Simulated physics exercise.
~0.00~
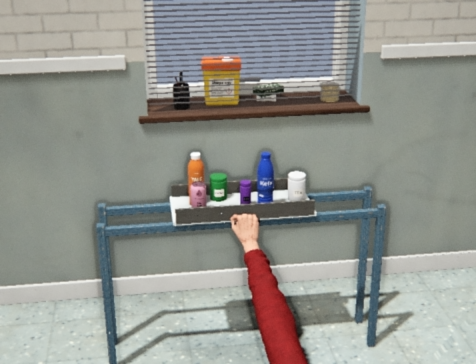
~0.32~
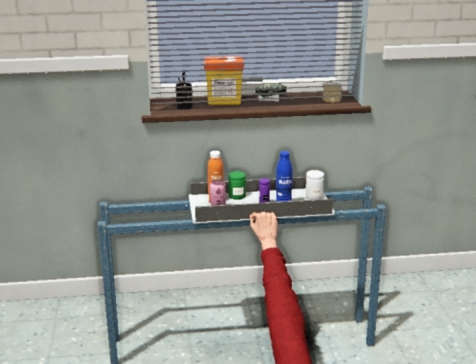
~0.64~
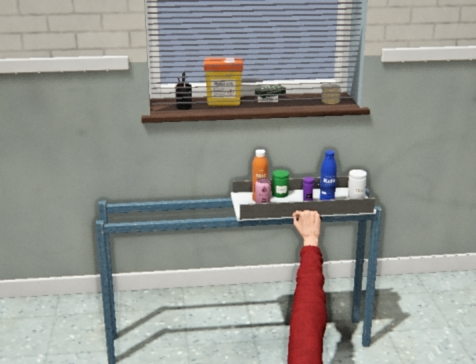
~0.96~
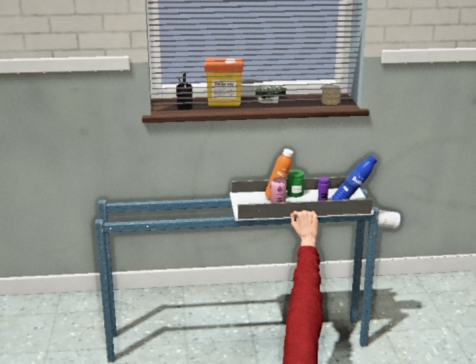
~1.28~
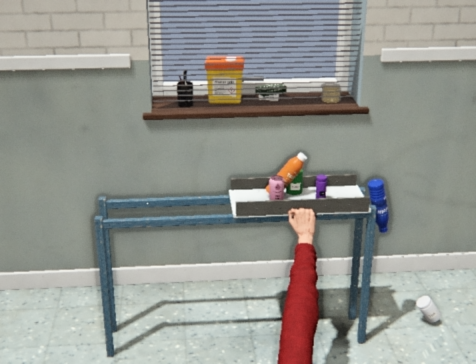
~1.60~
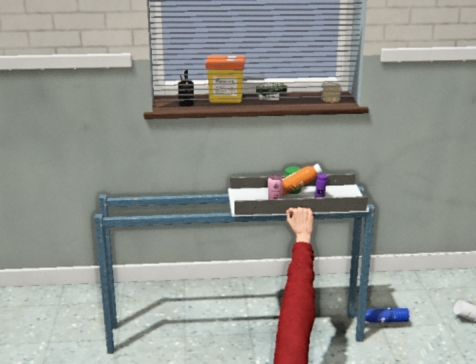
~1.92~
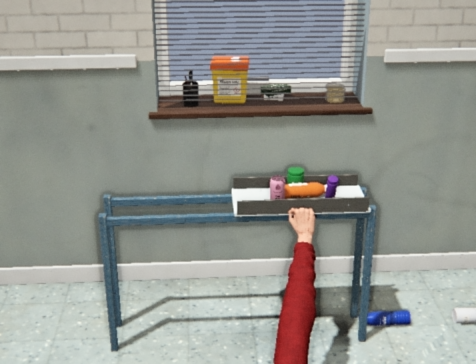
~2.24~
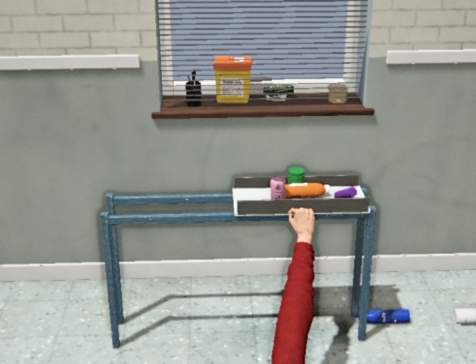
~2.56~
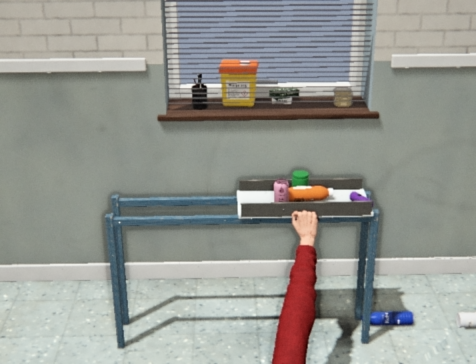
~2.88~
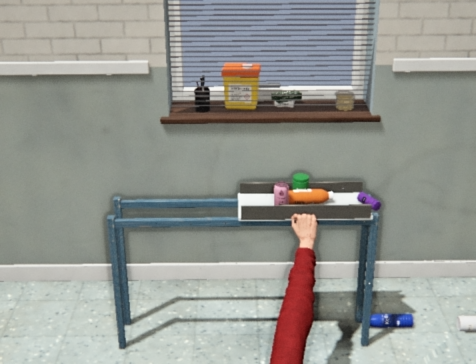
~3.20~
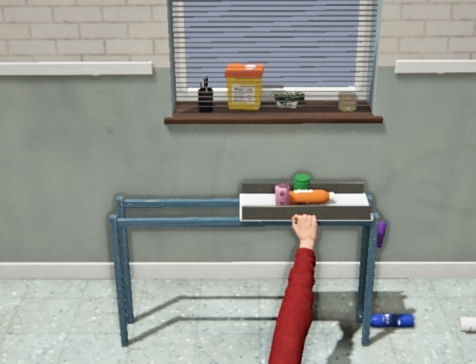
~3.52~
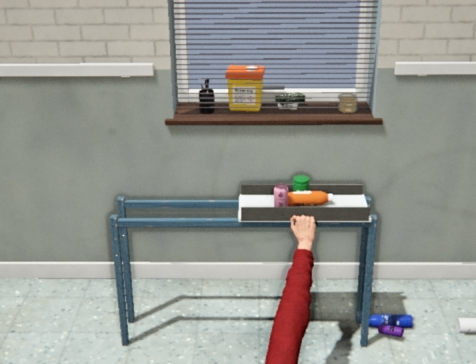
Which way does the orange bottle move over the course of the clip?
The orange bottle moves to the right, riding along with the tray and then tipping over onto its side.
A hand-pushed tray slides right and stops, its orange bottle topples, and three containers fall off.
